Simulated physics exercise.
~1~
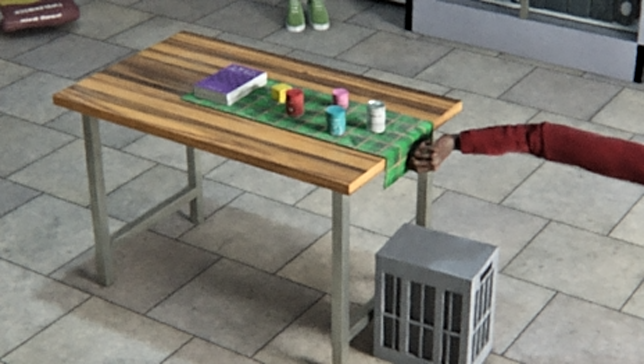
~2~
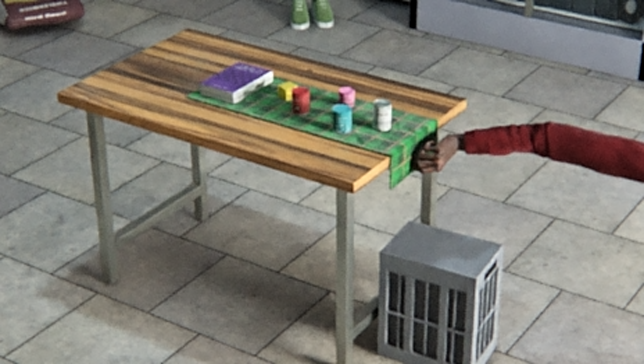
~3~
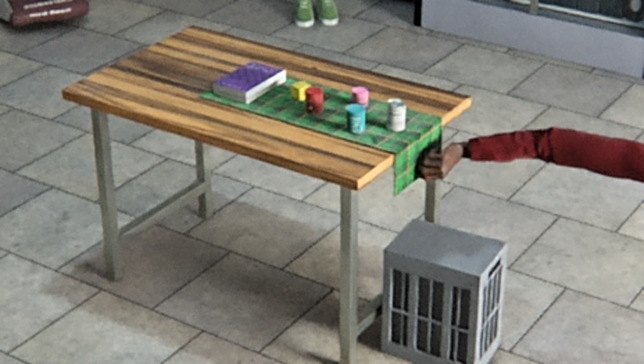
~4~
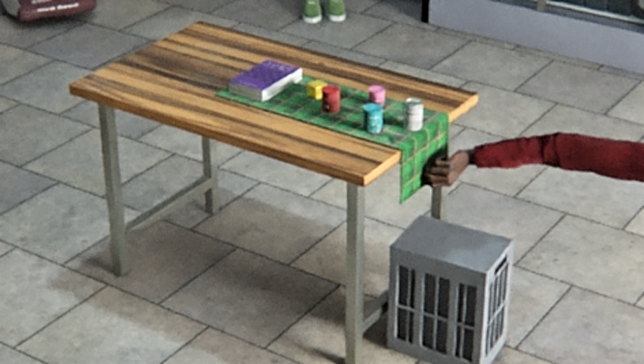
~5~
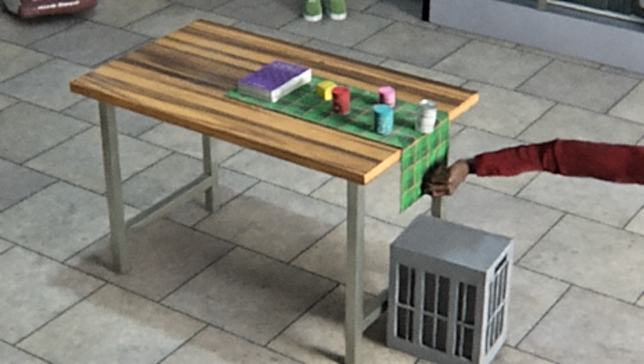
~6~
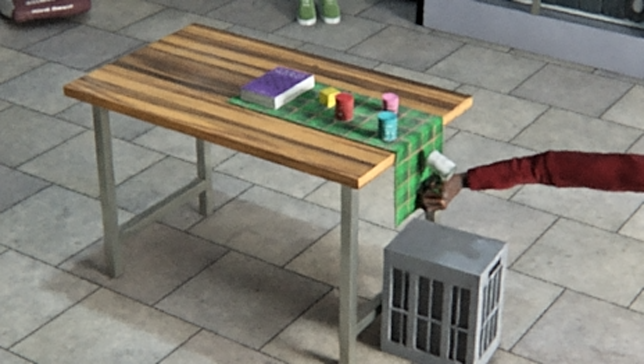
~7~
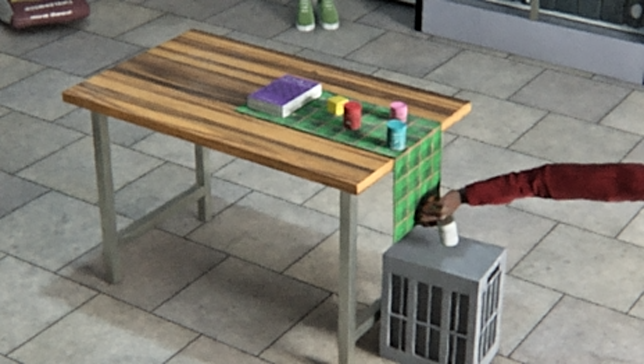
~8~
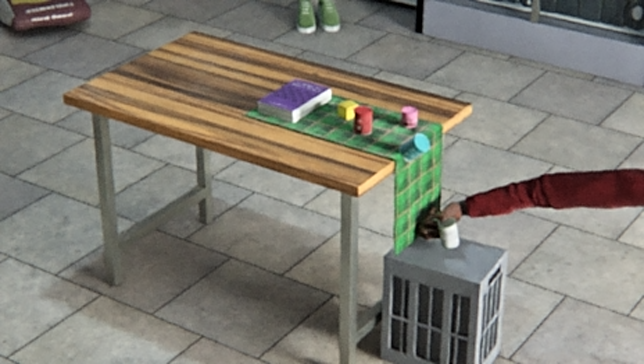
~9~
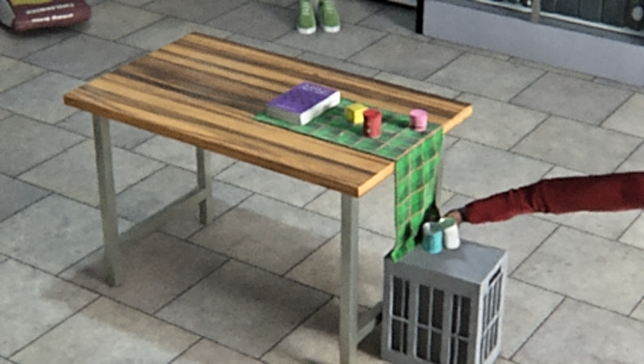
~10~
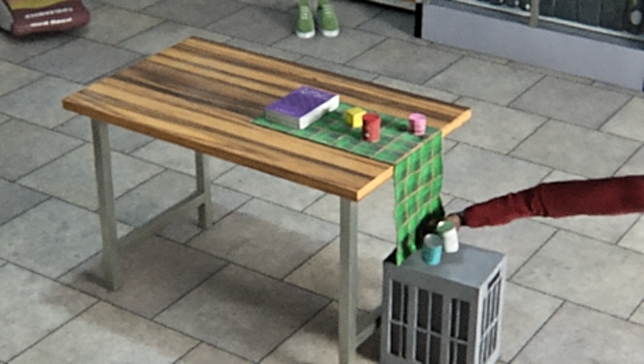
At a wooden table on a grey tiled floor, a red-sleeved hand draws a green checked tablecloth down over the right edge, carrying a white can and then a turquoise can off onto a grey crate, while the book, yellow item, red can and pink pot remain on top.
